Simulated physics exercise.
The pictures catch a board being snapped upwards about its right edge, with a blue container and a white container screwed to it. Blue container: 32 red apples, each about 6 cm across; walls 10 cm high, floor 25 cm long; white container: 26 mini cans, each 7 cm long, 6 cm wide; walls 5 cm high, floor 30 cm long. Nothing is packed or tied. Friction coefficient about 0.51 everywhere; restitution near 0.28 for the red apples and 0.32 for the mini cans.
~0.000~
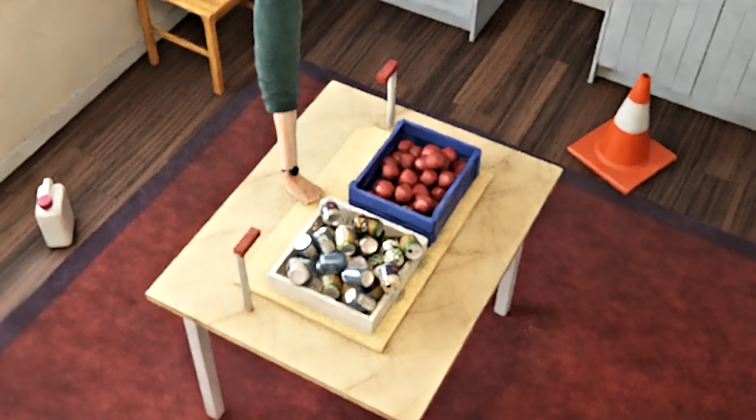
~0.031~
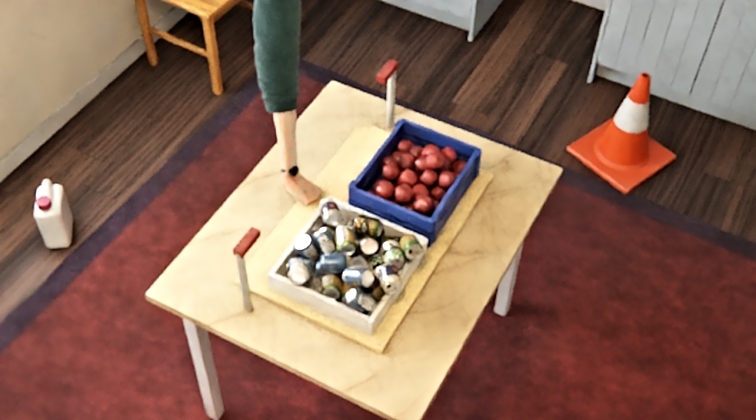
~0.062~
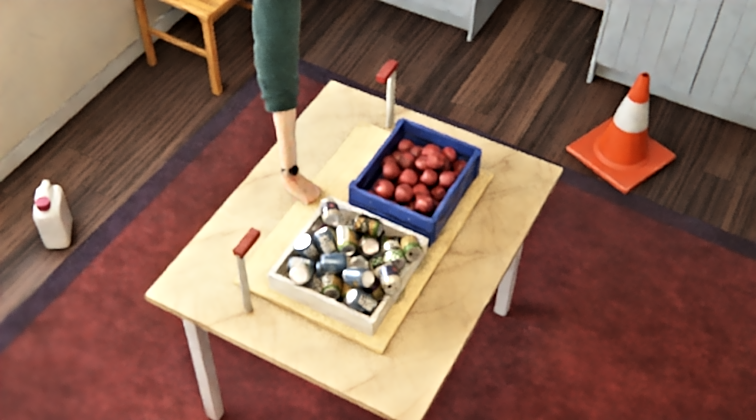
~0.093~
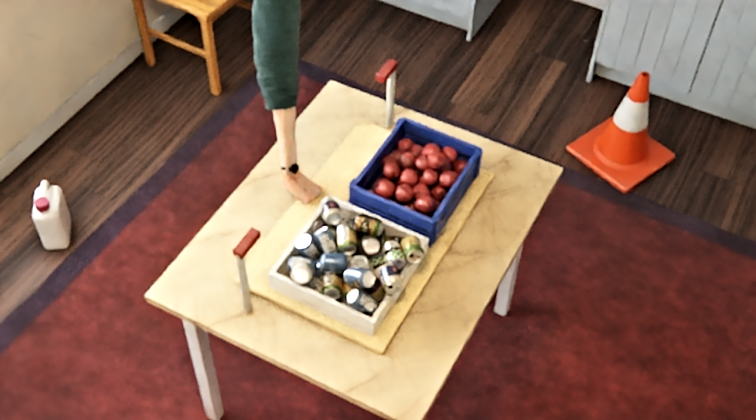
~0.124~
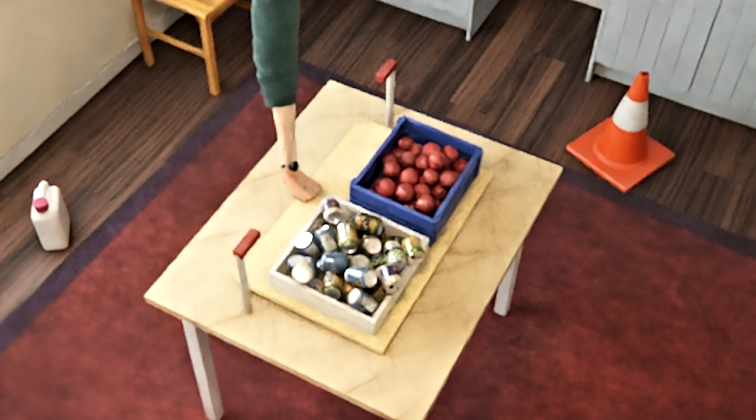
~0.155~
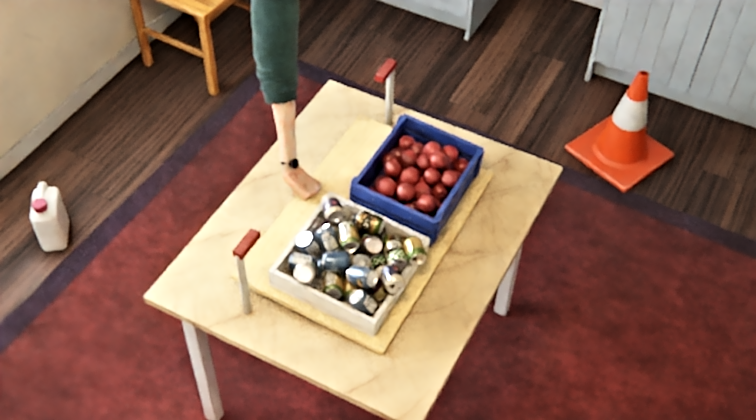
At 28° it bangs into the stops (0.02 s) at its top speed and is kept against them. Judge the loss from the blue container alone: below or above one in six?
Fewer than one in six of the red apples leave the blue container.
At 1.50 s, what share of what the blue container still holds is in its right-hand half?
Some 60 per cent.
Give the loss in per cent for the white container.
Lost: White container 25 per cent.
After 0.39 s, the lift is arrested.
After 0.49 s, tilt 28°; the blue container has all 32 and the white container is down by 2 of 26.
After 0.63 s, tilt 28°; the blue container is down by 1 of 32 and the white container is down by 4 of 26.
After 0.89 s, tilt 28°; the blue container is down by 1 of 32 and the white container is down by 6 of 26.
When it is over (at 1.50 s), the blue container is down by 1 of 32 and the white container is down by 6 of 26. Asked share, 1 of 32, 3 per cent.
